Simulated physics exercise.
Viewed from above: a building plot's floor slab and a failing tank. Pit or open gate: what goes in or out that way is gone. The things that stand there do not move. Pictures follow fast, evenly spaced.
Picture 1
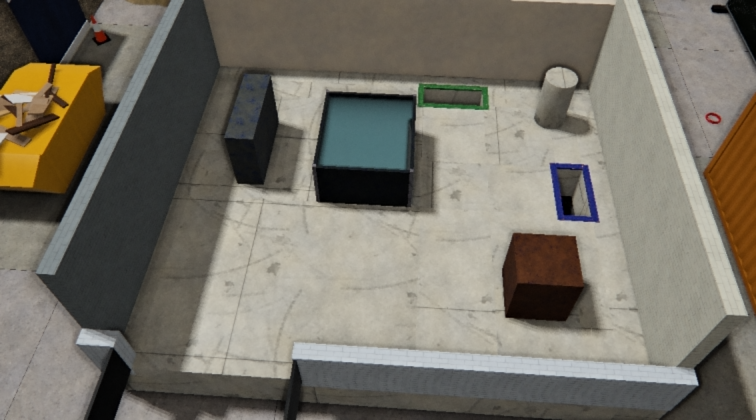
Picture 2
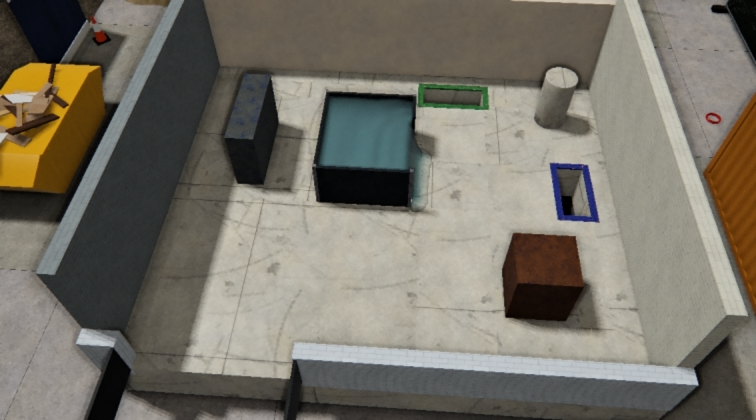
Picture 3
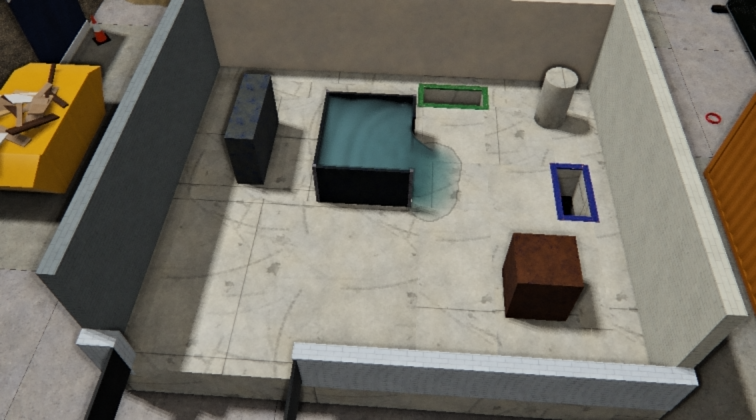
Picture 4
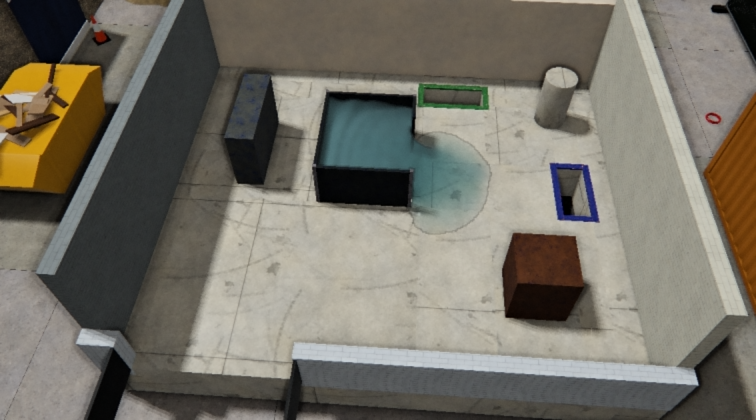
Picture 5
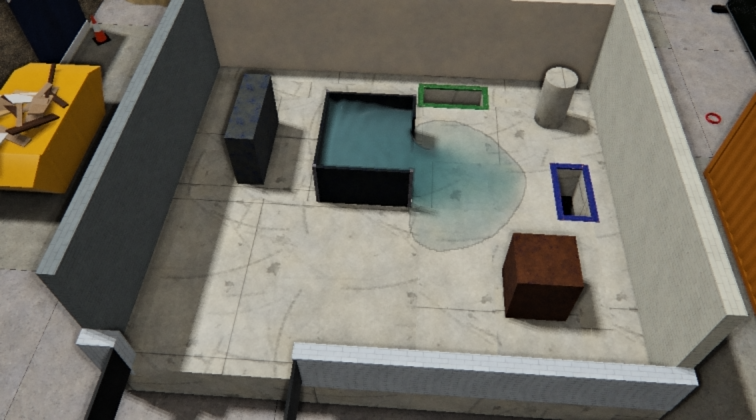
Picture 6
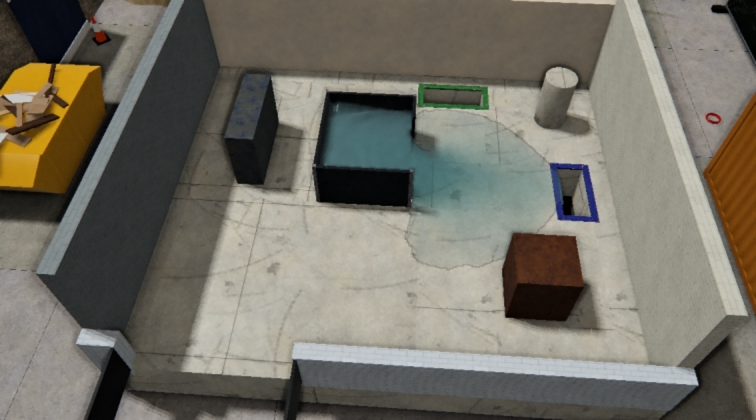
Water poured from a gap in the right side of the dark tank and spread rightward across the pale floor in a widening puddle, reaching the reddish-brown block and the blue-edged pit.
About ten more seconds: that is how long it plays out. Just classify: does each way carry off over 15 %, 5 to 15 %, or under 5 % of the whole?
The gate carries off under 5 %; the blue pit carries off over 15 %; the green pit carries off 5 to 15 %.
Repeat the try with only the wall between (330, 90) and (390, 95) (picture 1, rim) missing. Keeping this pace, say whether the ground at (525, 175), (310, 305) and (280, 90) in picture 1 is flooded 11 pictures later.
Going point by point: Left unwetted, left unwetted, waterlogged.
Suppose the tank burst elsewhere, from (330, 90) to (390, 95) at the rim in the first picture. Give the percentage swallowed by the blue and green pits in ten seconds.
Estimates in per cent: Blue 2, green 30.
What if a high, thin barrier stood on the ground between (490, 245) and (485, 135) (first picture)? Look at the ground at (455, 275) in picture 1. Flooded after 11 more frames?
Submerged.
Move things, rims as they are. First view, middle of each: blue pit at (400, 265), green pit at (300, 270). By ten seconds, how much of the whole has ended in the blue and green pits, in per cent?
Estimated shares - blue: 6 %; green: 4 %.
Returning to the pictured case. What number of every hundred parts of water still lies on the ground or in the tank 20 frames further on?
That works out to about 76 percent.
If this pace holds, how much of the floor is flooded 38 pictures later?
I reckon around 60 %.
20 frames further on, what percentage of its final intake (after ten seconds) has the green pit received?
Share by then: About 10 in a hundred.
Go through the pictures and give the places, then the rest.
Still water in the tank at (367, 133), in the first frame.
The front is at (413, 209), out from the gap at (410, 165), in the second frame.
The front is at (452, 155), out from the gap at (410, 168), in the third frame.
Water pours out at (410, 169) and has run to (484, 164), in the fourth frame.
The front is at (519, 170), out from the gap at (410, 169), in the fifth frame.
The front is at (561, 197), out from the gap at (410, 169), in the sixth frame.
A moment on, water covers 25 % of the floor; the gate 0 %, the blue pit 7 %, the green pit 0 %.
Next, water covers 30 % of the floor; the gate 0 %, the blue pit 14 %, the green pit 1 %.
Then, water covers 40 % of the floor; the gate 0 %, the blue pit 24 %, the green pit 1 %.
Later, water covers 60 % of the floor; the gate 0 %, the blue pit 36 %, the green pit 5 %.
In the end, water covers 75 % of the floor; the gate 1 %, the blue pit 45 %, the green pit 7 %.
